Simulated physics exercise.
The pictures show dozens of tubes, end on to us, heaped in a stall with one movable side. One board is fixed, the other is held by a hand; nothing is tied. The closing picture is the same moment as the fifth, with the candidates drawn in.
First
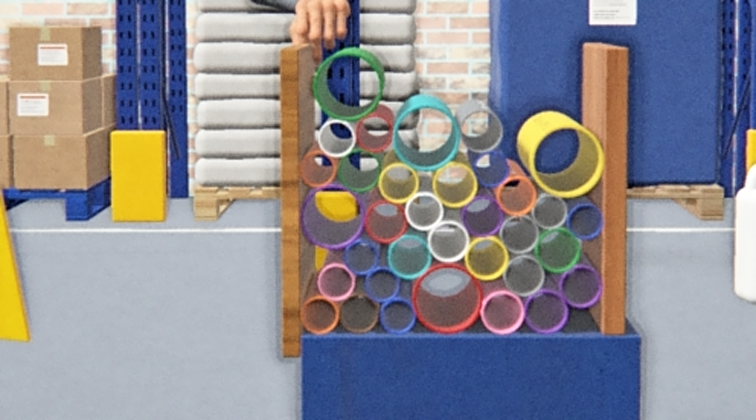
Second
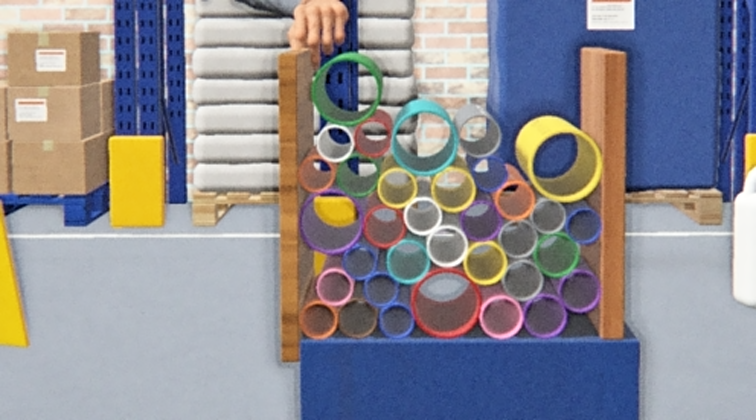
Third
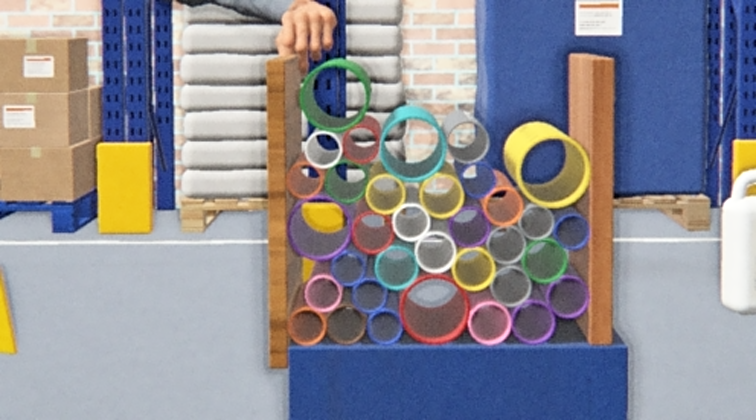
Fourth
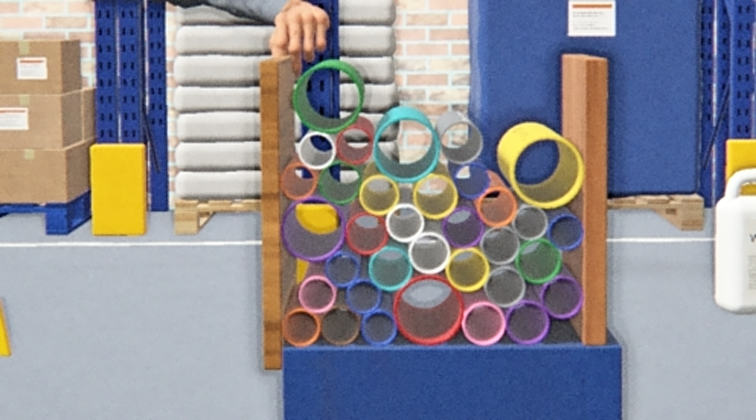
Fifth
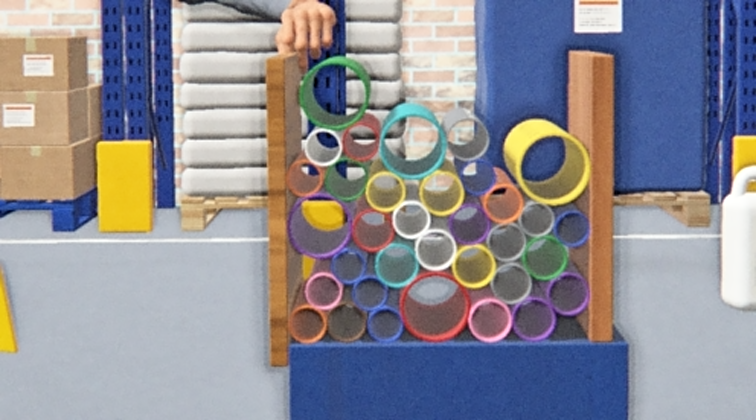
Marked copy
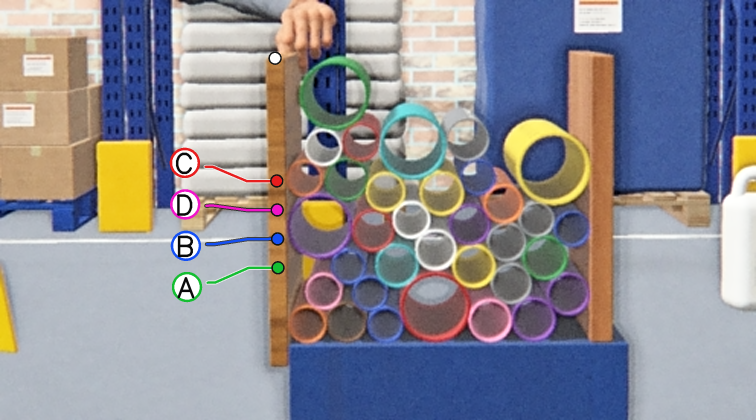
We see a hand resting atop the left board of a stall heaped with colourful tubes in a storage area; the view drifts slightly right, then back a little, while the hand, boards and tubes show no clear movement.
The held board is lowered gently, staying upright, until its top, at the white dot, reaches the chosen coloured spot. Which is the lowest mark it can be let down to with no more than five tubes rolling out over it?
Mark A is as low as it can go.
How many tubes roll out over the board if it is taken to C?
The count is none.
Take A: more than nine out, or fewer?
At A, fewer than nine.
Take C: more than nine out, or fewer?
At C, fewer than nine.
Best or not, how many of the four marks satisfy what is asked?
Four of them.
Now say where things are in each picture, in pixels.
The first picture shows a white tube (337, 139); side board (300, 188); an orange tube (320, 316).
The second picture shows an orange tube (319, 321); a purple tube (545, 316).
The third picture shows a blue tube (348, 269); a green tube (545, 261).
The fourth picture shows a grey tube (530, 224); an orange tube (298, 182).
The fifth picture shows a white tube (323, 148); side board (287, 198); an orange tube (308, 325).
On the marked copy, A at (278, 268); B at (278, 239); C at (277, 181); D at (277, 210); the white dot at (275, 58).
Following A. Soon after the start, top of the board (286, 172).
Later, top of the board (288, 267).
In the end, top of the board (288, 267), five out over the board.
As for the rest, B three out over the board; C none out over the board; D none out over the board.
